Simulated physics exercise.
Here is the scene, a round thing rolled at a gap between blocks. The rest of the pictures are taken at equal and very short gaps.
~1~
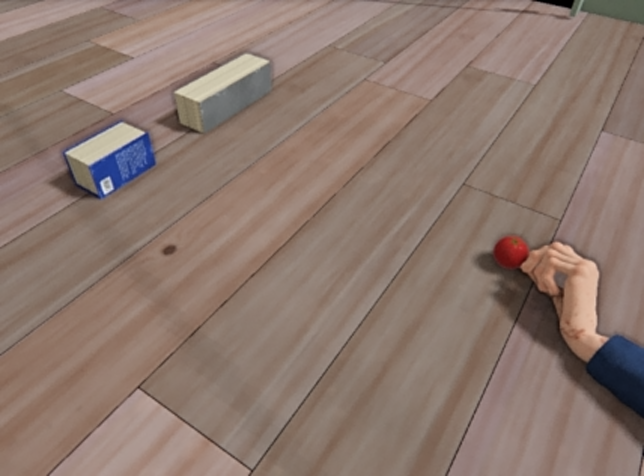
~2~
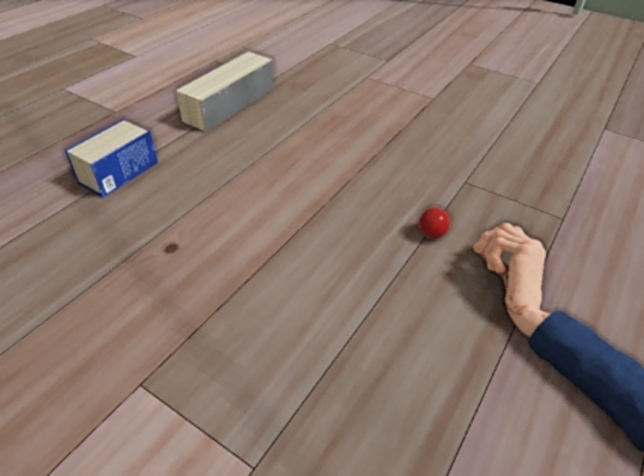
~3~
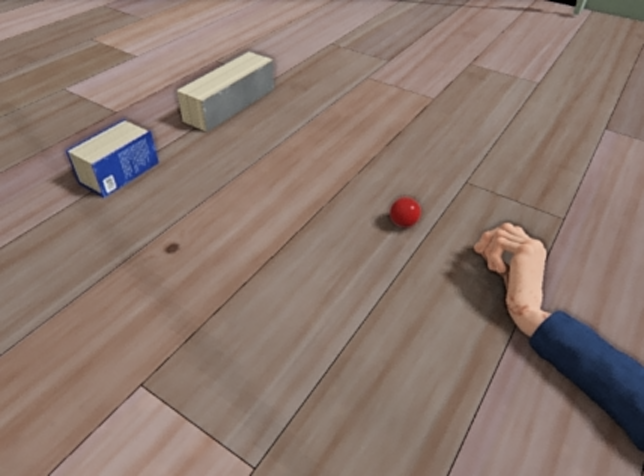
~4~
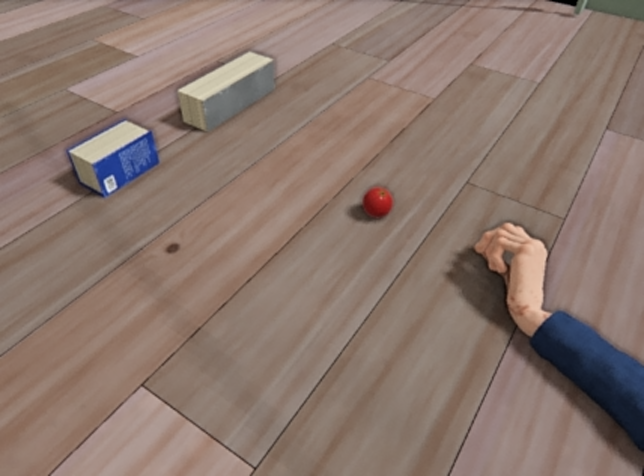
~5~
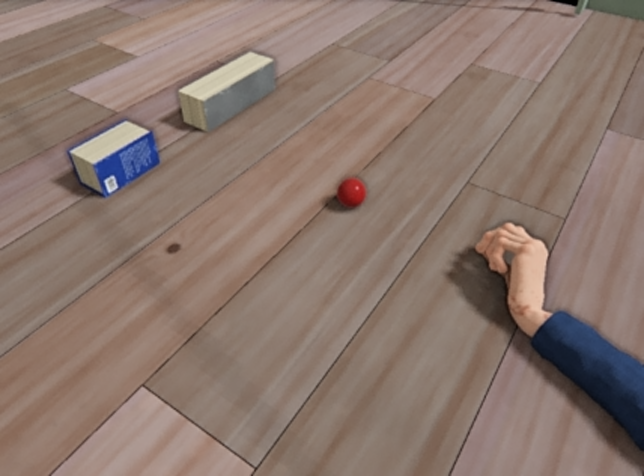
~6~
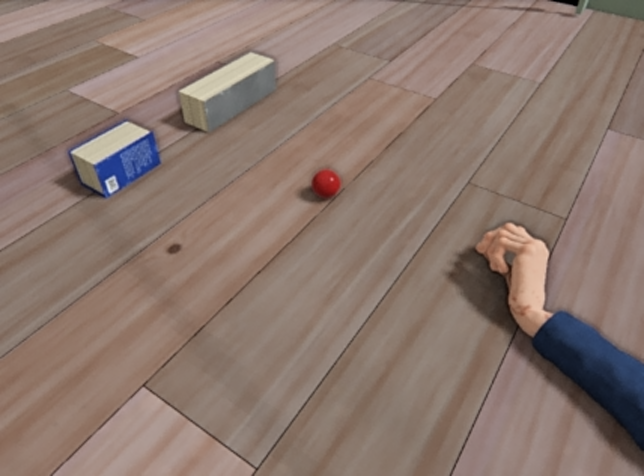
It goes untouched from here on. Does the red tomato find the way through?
The red tomato gets between the blocks.
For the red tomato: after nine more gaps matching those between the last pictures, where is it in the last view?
Estimated position: Approx. (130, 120).
Then, 0.40 s on from there, red tomato heading on near (117, 110).
Then, 0.88 s on from there, red tomato heading on.
In the end, the red tomato rolls through.
